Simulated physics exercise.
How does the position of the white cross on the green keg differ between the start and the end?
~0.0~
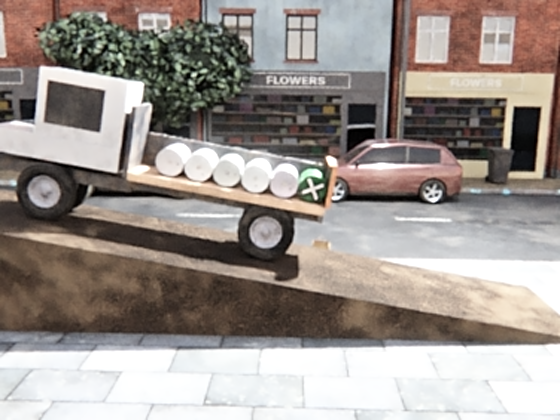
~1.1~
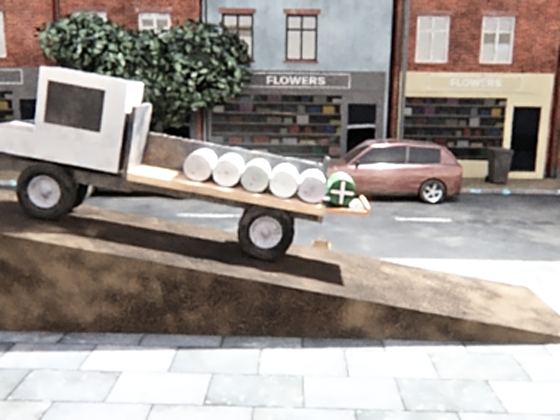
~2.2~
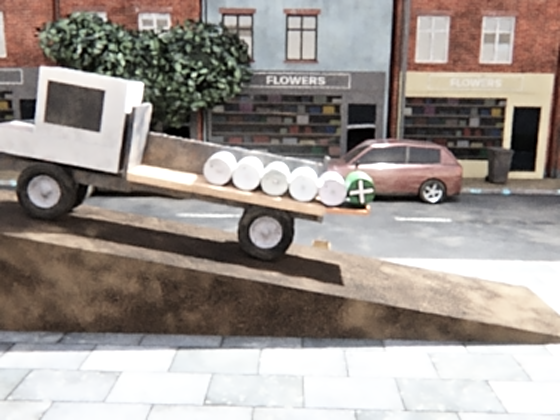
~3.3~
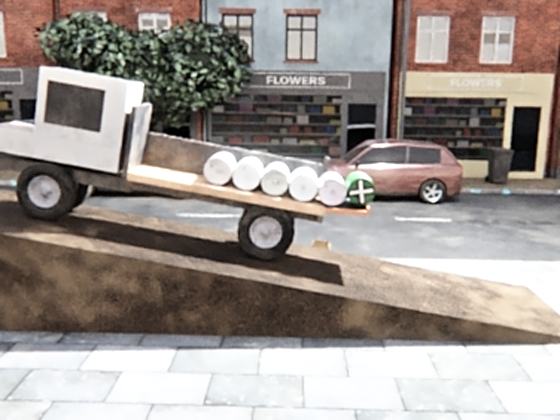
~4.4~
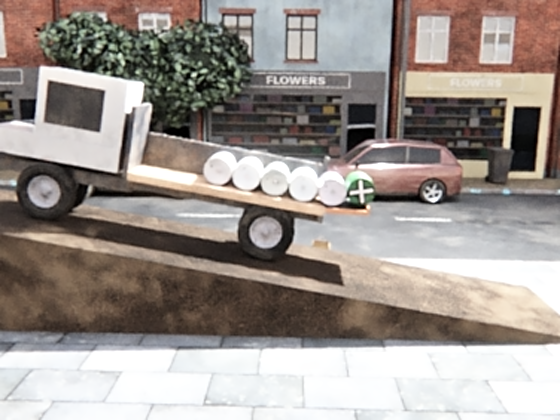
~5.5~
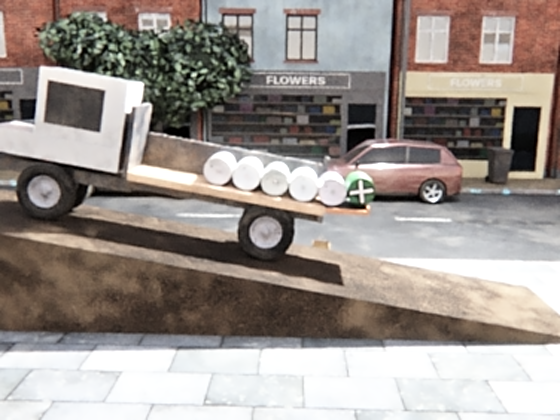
At the start the cross is at the back end of the truck bed, just inside the raised tailgate. At the end it is farther to the right, over the lowered tailgate.
